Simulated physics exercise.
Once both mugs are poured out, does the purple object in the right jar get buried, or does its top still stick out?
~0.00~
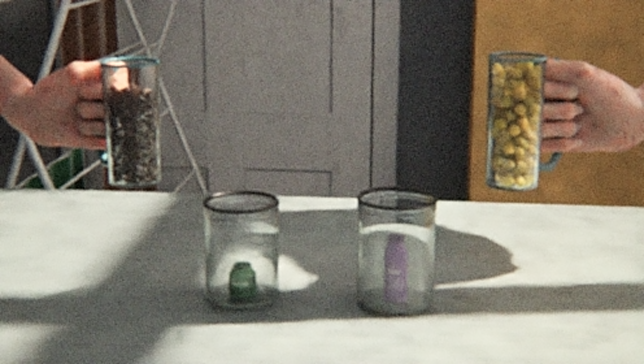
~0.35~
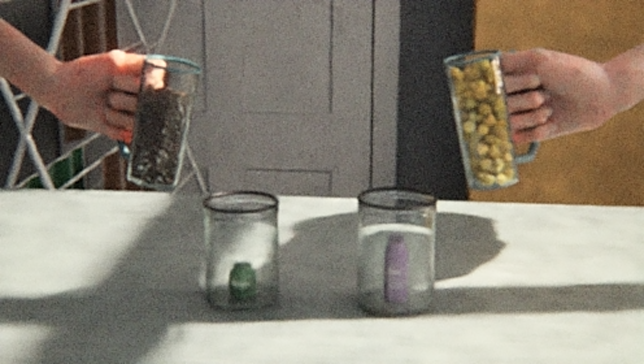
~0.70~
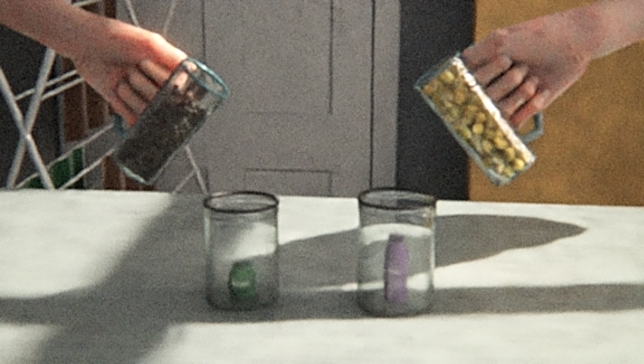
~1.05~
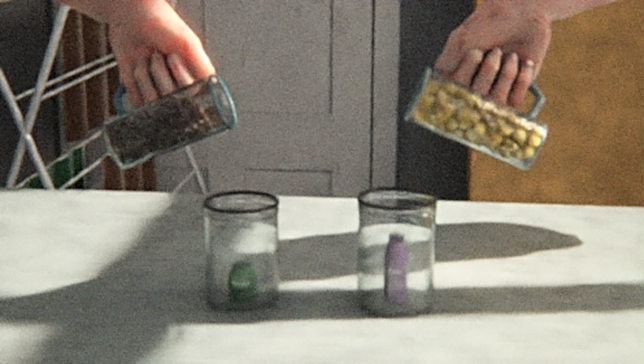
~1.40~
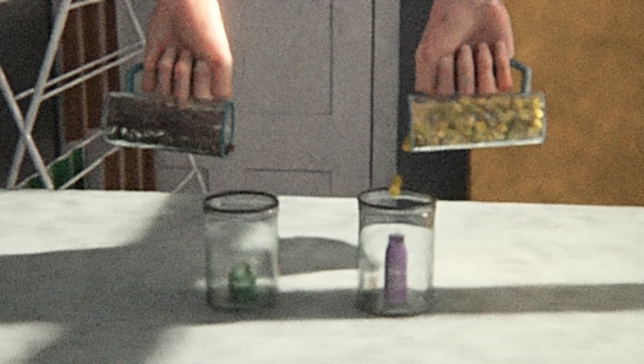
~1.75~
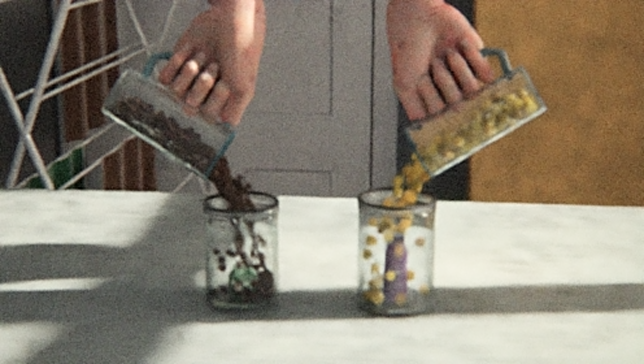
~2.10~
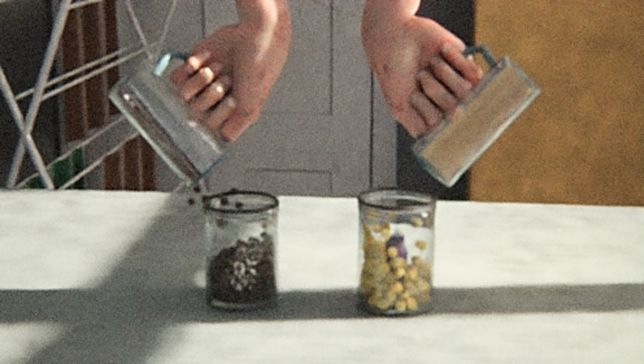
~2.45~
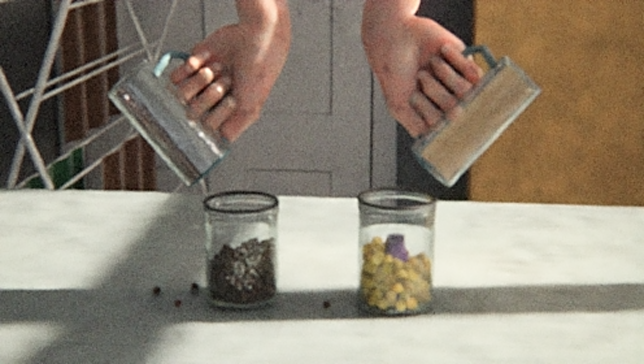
The top of the purple object still sticks out above the yellow pieces, while the green object in the left jar gets buried under the dark bits.
